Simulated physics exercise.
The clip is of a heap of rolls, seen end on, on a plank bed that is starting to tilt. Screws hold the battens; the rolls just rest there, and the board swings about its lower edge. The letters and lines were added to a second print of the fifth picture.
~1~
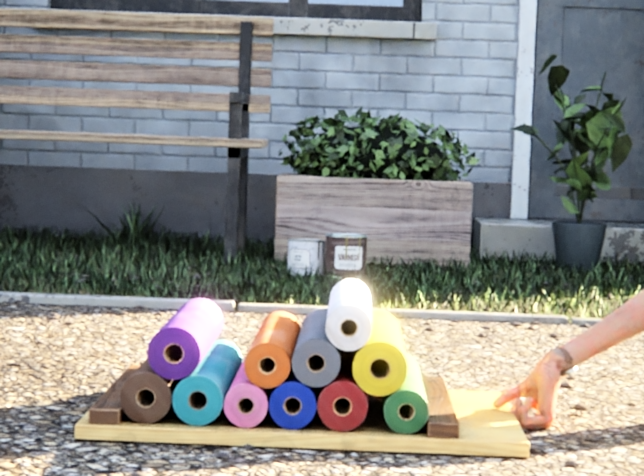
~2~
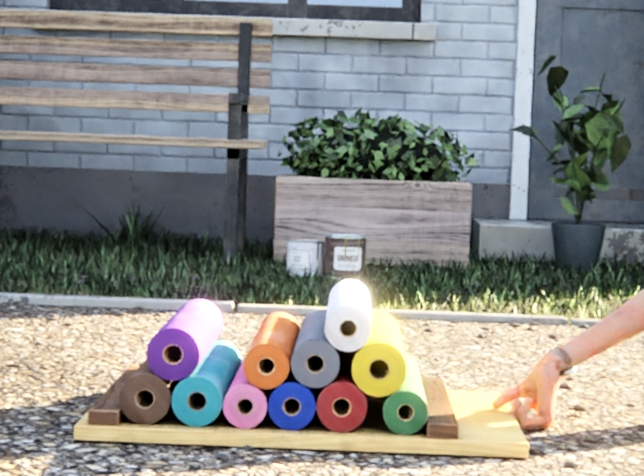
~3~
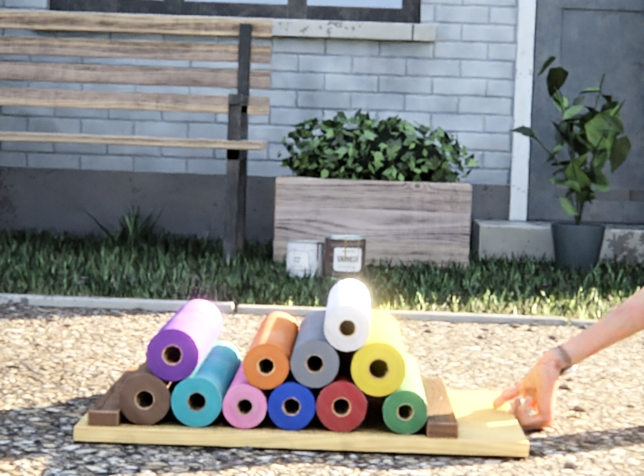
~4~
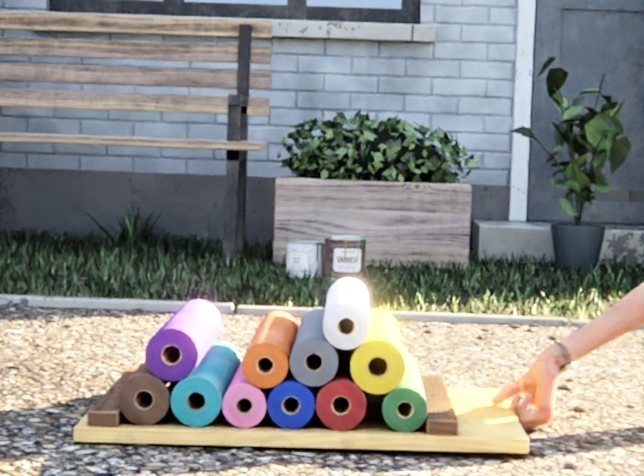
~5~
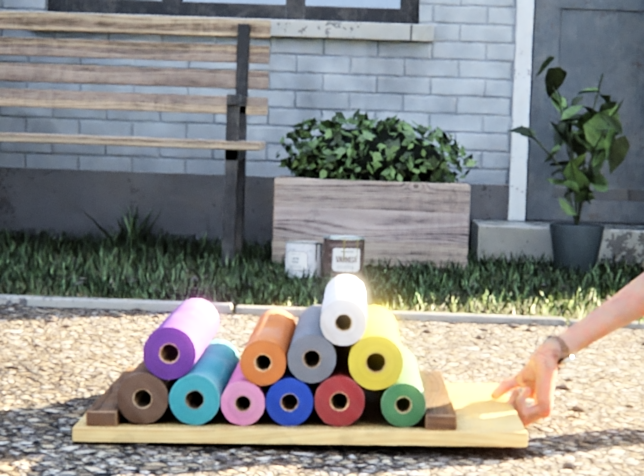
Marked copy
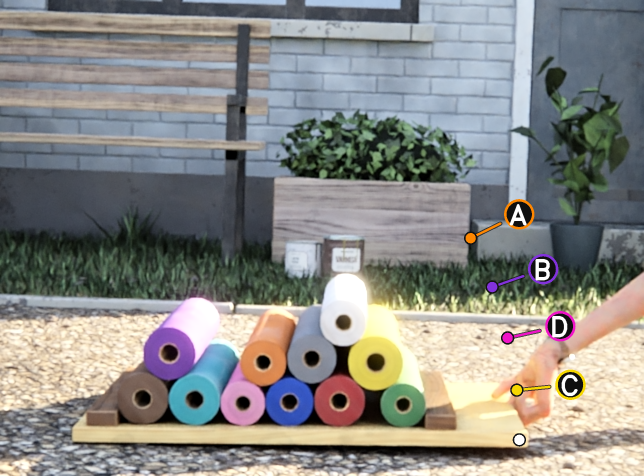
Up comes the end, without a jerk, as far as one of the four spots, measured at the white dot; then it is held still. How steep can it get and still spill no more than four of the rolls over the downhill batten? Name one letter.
Raise it to A.
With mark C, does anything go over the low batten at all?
At C: No.
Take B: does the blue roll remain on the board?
Yes.
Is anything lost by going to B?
At B: No.
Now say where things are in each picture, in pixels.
The first frame shows red roll (342, 406); green roll (406, 411); yellow roll (380, 368).
The second frame shows yellow roll (379, 369); purple roll (173, 354).
The third frame shows board (306, 408); green roll (405, 412); yellow roll (379, 369); brown roll (145, 399).
The fourth frame shows board (306, 406); brown roll (144, 399); turquoise roll (196, 401).
The fifth frame shows board (304, 403); brown roll (143, 399); turquoise roll (195, 399).
On the marked copy, A at (471, 238); B at (492, 287); C at (517, 390); D at (508, 338); the white dot at (519, 440).
Taking A. A third of the way, board at 18°.
Two thirds of the way, board at 28°.
When it is over, board at 28°, four over the low batten (purple, orange, grey, white).
As for the rest, B none over the low batten; C none over the low batten; D none over the low batten.
